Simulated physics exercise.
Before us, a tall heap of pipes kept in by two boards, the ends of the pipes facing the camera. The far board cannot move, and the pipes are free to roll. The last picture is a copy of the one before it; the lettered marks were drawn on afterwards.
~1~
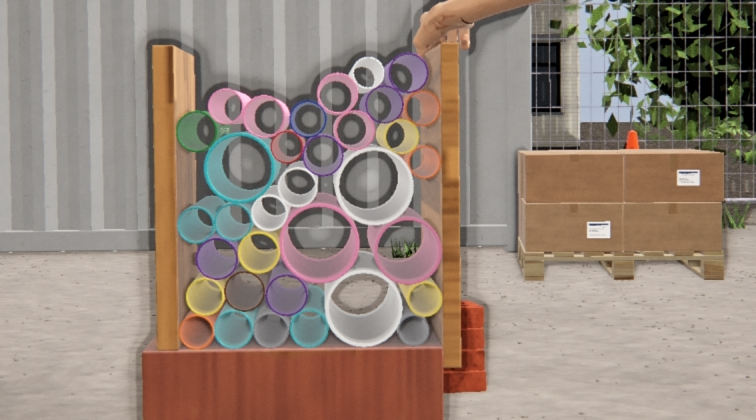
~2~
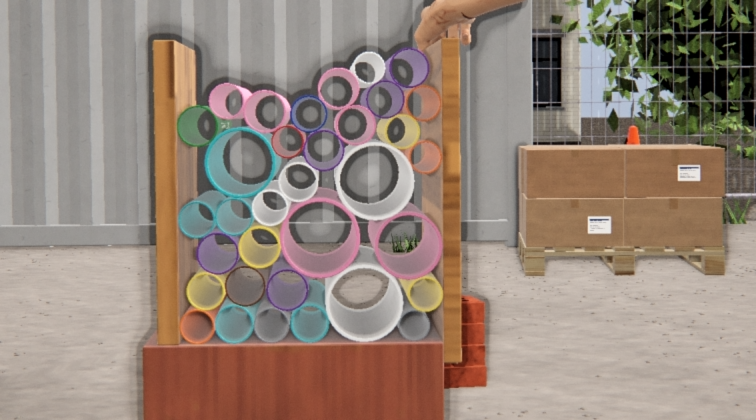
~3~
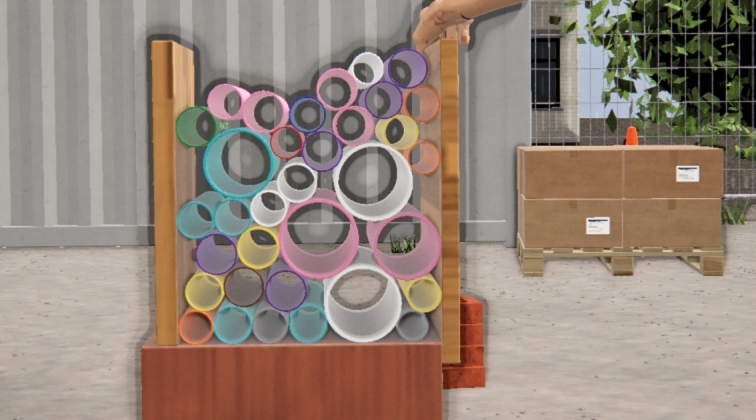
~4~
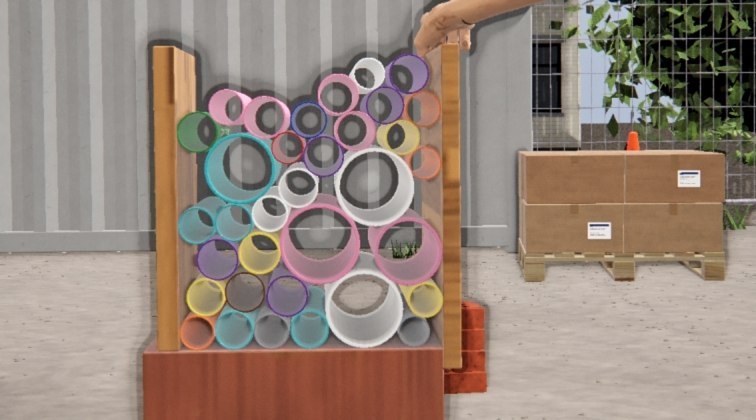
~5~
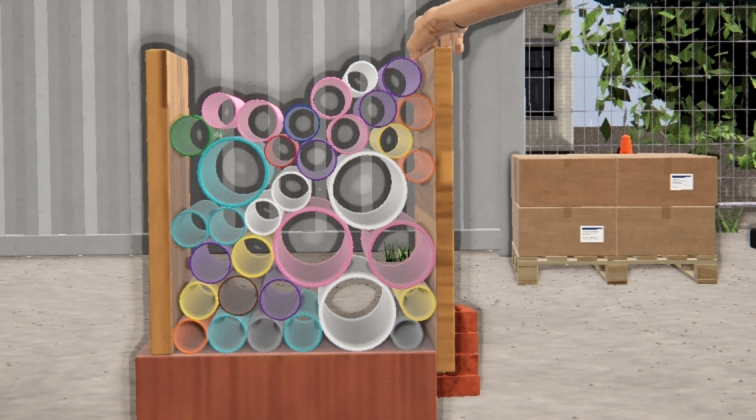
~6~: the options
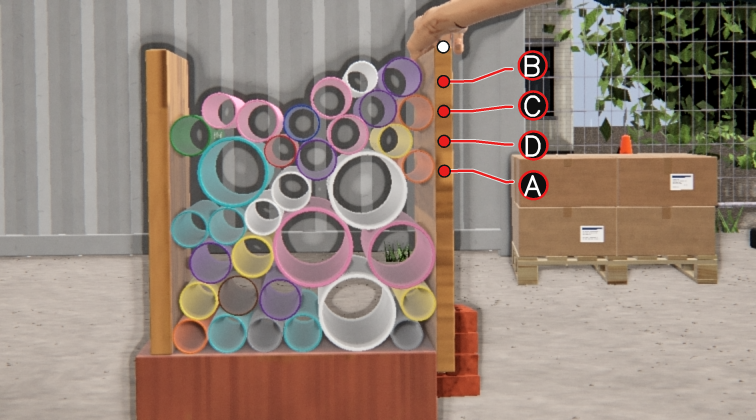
A hand stayed at the top of the right-hand board beside a tall heap of colourful pipes between two wooden boards, and nothing moved apart from the whole view shifting slightly.
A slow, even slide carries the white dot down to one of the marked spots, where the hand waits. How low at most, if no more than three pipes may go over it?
Lower it to A and no more.
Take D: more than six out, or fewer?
At D, fewer than six.
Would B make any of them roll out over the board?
At B: No.
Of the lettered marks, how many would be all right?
Four of them.
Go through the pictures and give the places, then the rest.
Side board (439, 198); an orange pipe (197, 332); a grey pipe (414, 330), in the first picture.
A grey pipe (414, 325), in the second picture.
A turquoise pipe (233, 217); a turquoise pipe (239, 163), in the third picture.
A red pipe (287, 148), in the fourth picture.
Side board (432, 202); an orange pipe (190, 336); a grey pipe (407, 335), in the fifth picture.
On the copy, A at (444, 171); B at (444, 82); C at (444, 111); D at (444, 141); the white dot at (443, 47).
On A. First, top of the board (435, 106).
Then, top of the board (435, 170).
Finally, top of the board (435, 171), two out over the board.
By contrast, B none out over the board; C none out over the board; D none out over the board.
